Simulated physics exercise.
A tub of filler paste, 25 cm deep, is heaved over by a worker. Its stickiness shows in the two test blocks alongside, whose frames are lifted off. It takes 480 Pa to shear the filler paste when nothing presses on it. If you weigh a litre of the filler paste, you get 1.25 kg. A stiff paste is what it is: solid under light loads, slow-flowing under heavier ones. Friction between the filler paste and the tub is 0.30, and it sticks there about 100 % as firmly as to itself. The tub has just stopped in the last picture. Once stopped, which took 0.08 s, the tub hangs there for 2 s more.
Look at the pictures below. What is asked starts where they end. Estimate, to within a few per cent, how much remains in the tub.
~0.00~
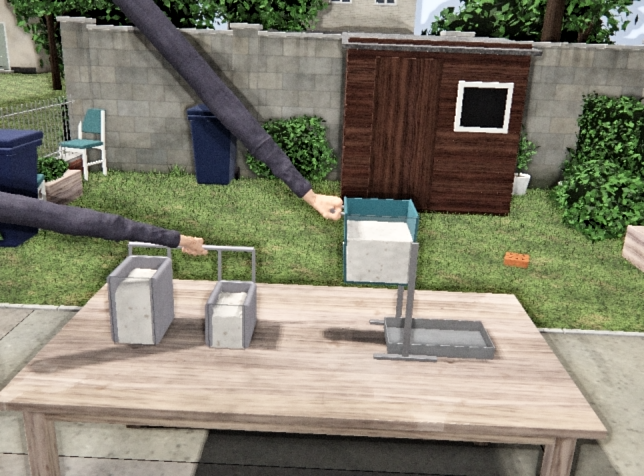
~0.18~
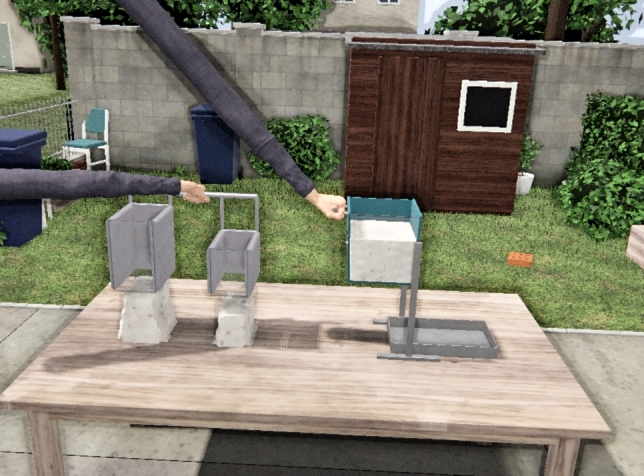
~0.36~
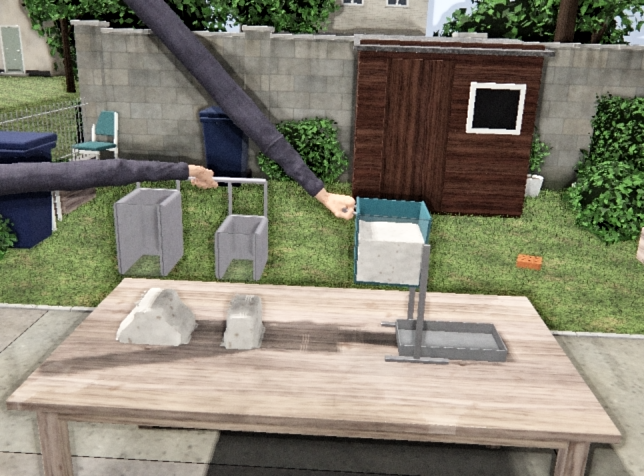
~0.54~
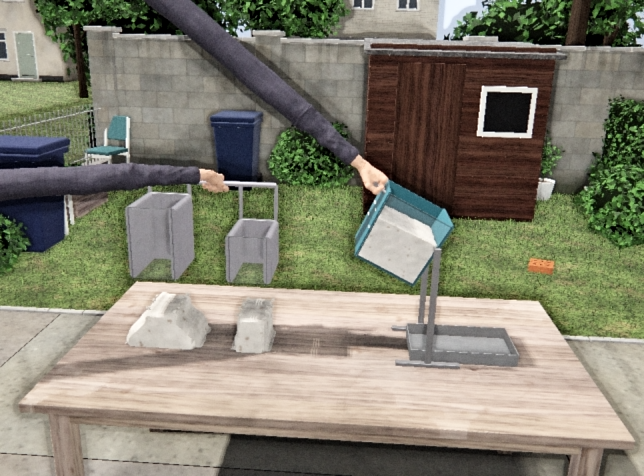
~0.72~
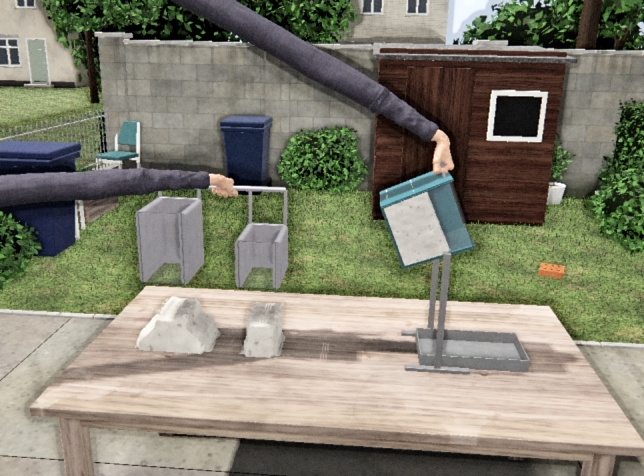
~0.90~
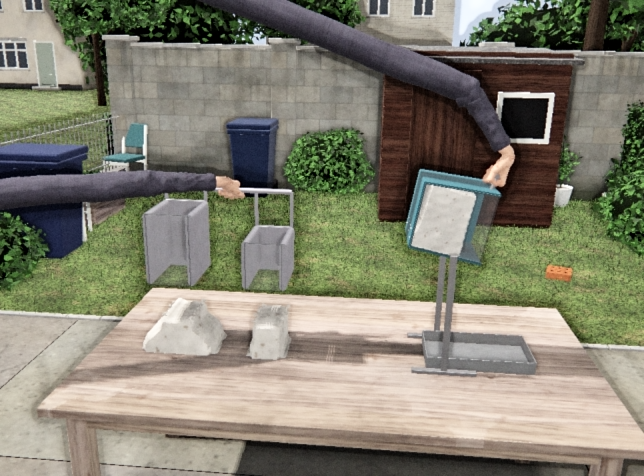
Roughly 46 per cent remains in the tub.
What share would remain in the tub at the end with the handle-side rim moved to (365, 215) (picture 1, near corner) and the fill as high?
80 %.
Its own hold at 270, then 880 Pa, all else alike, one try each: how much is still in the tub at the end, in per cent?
Respectively, close to 35 % and close to 100 %.
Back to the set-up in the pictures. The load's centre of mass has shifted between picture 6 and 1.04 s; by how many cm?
Looks like around 7 cm to me.
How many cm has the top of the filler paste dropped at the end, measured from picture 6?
16 cm.
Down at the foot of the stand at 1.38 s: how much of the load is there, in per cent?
Near 9 %.
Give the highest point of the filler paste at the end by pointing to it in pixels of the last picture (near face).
Around (439, 230).
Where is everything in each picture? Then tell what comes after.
In the first frame, handle-side rim at (347, 214), tilt 0 degrees; highest point of the filler paste at (348, 238); test blocks 23 cm, 15 cm high (left to right).
In the second frame, handle-side rim at (351, 214), tilt 0 degrees; highest point of the filler paste at (351, 238); test blocks 20 cm, 15 cm high (left to right).
In the third frame, handle-side rim at (360, 214), tilt 2 degrees; highest point of the filler paste at (364, 239); test blocks 15 cm, 14 cm high (left to right).
In the fourth frame, handle-side rim at (391, 194), tilt 27 degrees; highest point of the filler paste at (378, 219); test blocks 15 cm, 14 cm high (left to right).
In the fifth frame, handle-side rim at (453, 182), tilt 68 degrees; highest point of the filler paste at (427, 194); test blocks 15 cm, 14 cm high (left to right).
In the sixth frame, handle-side rim at (500, 197), tilt 100 degrees; highest point of the filler paste at (436, 187); test blocks 15 cm, 14 cm high (left to right).
By 1.04 s, the tub is at 100 degrees and holds 99 %.
By 1.21 s, the tub is at 100 degrees and holds 56 %.
By 1.38 s, the tub is at 100 degrees and holds 46 %.
By 1.55 s, the tub is at 100 degrees and holds 46 %.
By 2.90 s, at the end, the tub is at 100 degrees and holds 46 %.
